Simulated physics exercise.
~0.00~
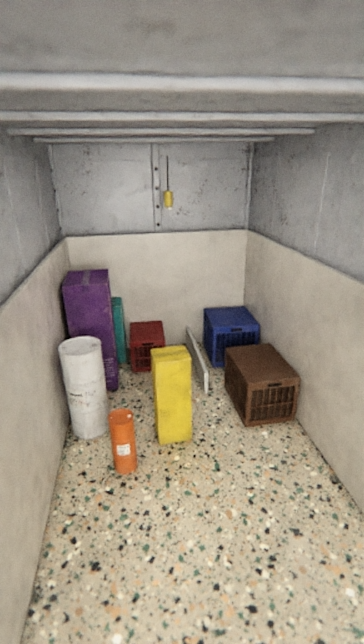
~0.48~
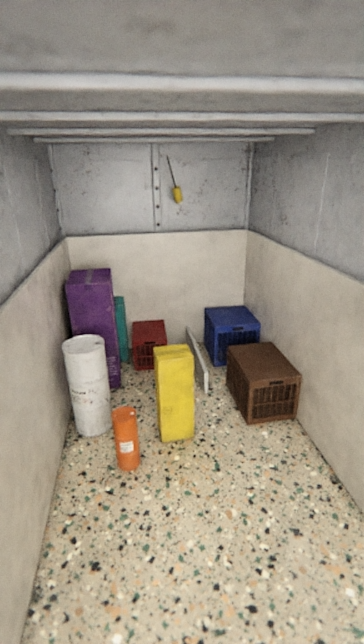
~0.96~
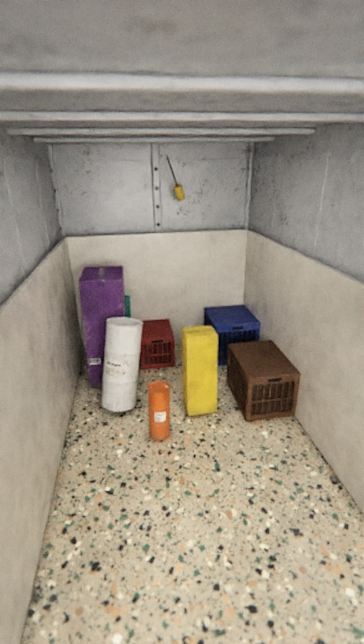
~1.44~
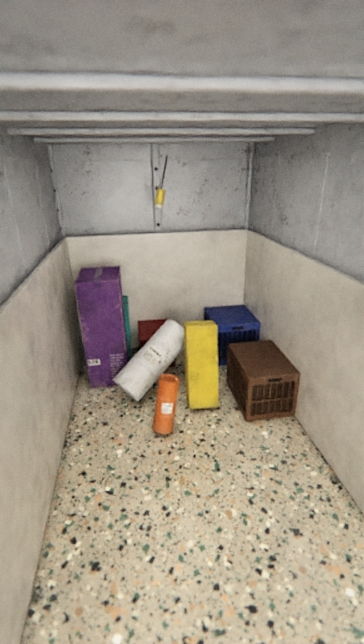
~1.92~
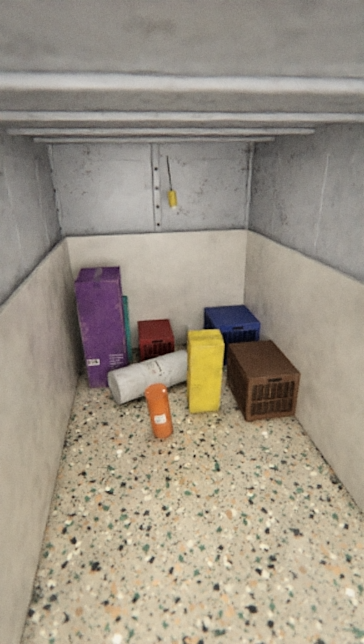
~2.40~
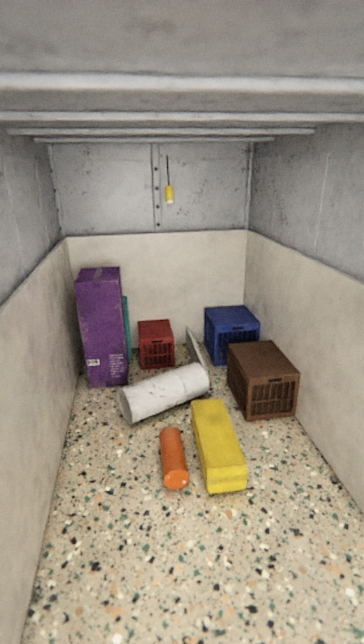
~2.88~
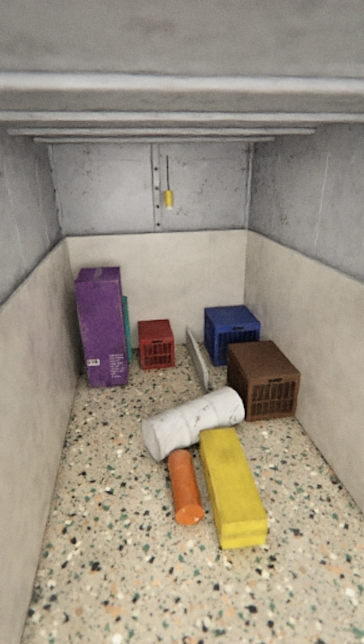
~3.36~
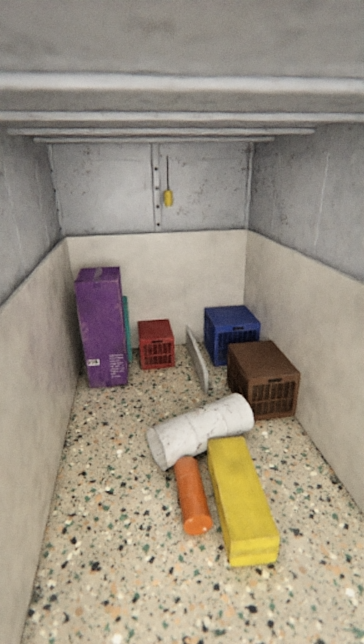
White drum, yellow box and orange canister sliding right in a van's load bay, then toppling and ending on their sides.
